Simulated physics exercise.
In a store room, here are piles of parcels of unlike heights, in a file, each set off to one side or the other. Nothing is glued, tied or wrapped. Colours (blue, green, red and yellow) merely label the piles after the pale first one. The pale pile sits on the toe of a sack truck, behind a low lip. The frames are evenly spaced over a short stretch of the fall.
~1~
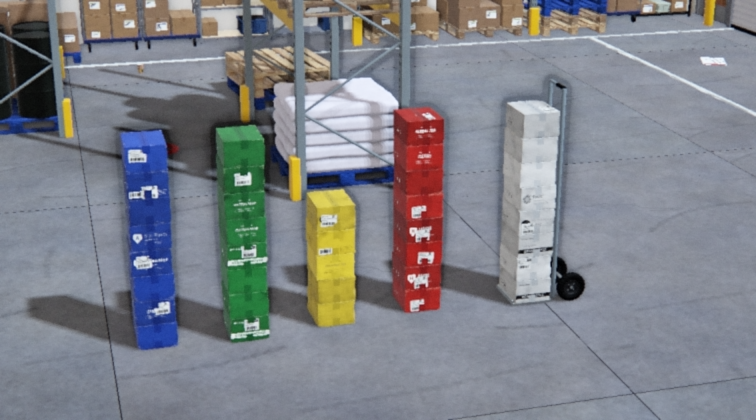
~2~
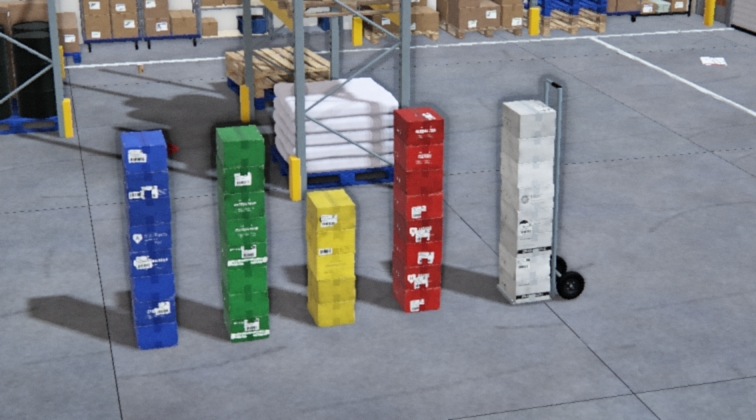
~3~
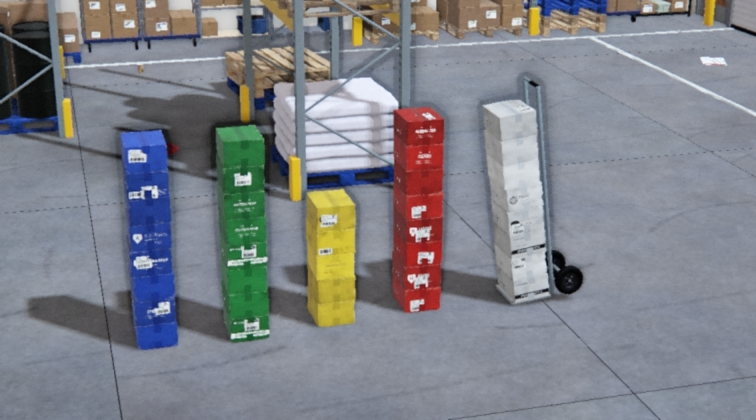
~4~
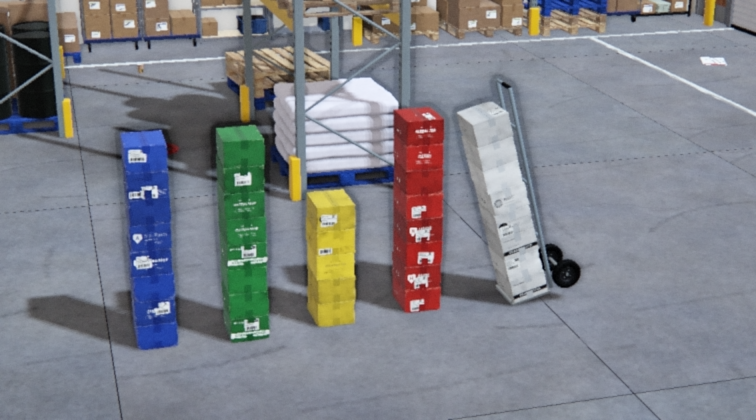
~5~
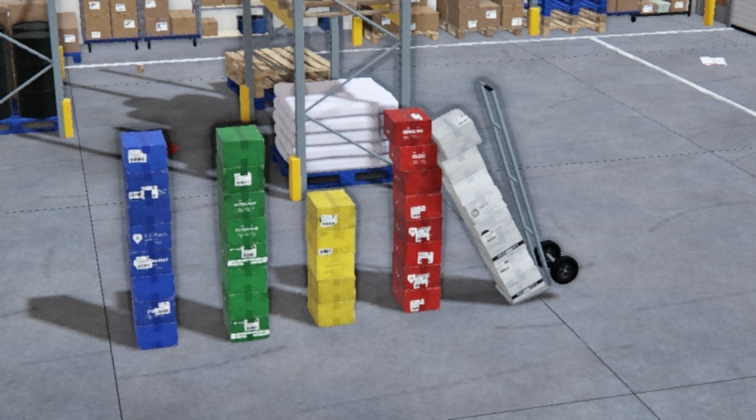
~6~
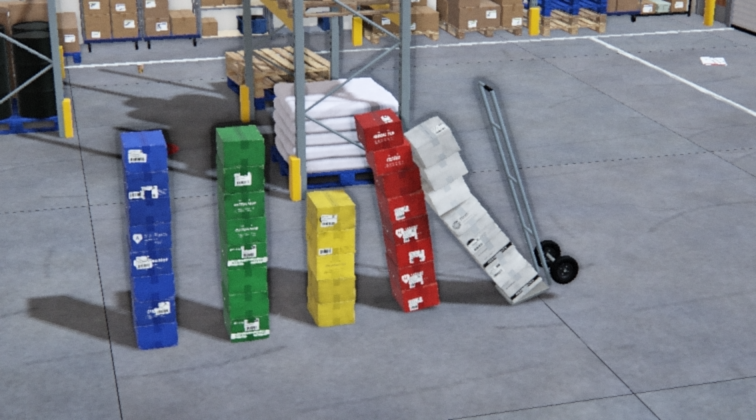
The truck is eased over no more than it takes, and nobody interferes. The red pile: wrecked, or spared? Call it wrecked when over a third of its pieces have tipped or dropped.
In the end the red column collapses.
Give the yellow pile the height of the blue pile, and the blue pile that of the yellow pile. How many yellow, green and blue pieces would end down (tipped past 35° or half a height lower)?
Pile by pile, yellow 8, green 8, blue 5.
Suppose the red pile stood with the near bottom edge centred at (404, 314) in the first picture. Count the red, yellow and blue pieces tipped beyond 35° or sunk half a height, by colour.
Pile by pile, red 7, yellow 5, blue 8.
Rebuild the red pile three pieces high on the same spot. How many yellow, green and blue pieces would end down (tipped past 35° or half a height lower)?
The counts are yellow 1, green 0, blue 0.
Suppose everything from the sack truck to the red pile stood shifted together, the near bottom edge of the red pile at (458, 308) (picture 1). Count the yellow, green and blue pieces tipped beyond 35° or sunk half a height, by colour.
By colour: Yellow 5, green 8, blue 8.
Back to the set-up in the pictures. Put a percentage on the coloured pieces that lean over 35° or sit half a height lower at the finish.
Near 100 in a hundred.
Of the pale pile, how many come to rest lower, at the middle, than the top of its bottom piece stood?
It comes to 3.
Soon after the last picture, 8 of the pale pile down; 1 of the 8 red parcels down (1 of 29 in all colours); top red parcel leaning well over, half its height lower; top yellow parcel shifted a little.
A little later, 8 of the pale pile down; 7 of the 8 red parcels down (7 of 29 in all colours); top red parcel leaning steeply, some two heights lower; top yellow parcel leaning clearly.
Later still, 8 of the pale pile down; 8 of the 8 red parcels down (21 of 29 in all colours); top red parcel upside down; top yellow parcel leaning well over, about its own height lower.
After that, 8 of the pale pile down; 8 of the 8 red parcels down (29 of 29 in all colours); top red parcel upside down; top green parcel on its side.
At rest, 8 of the pale pile down; 8 of the 8 red parcels down (29 of 29 in all colours); top red parcel upside down; top blue parcel upside down. As the last picture would show them, middles, top red parcel near (159, 307).
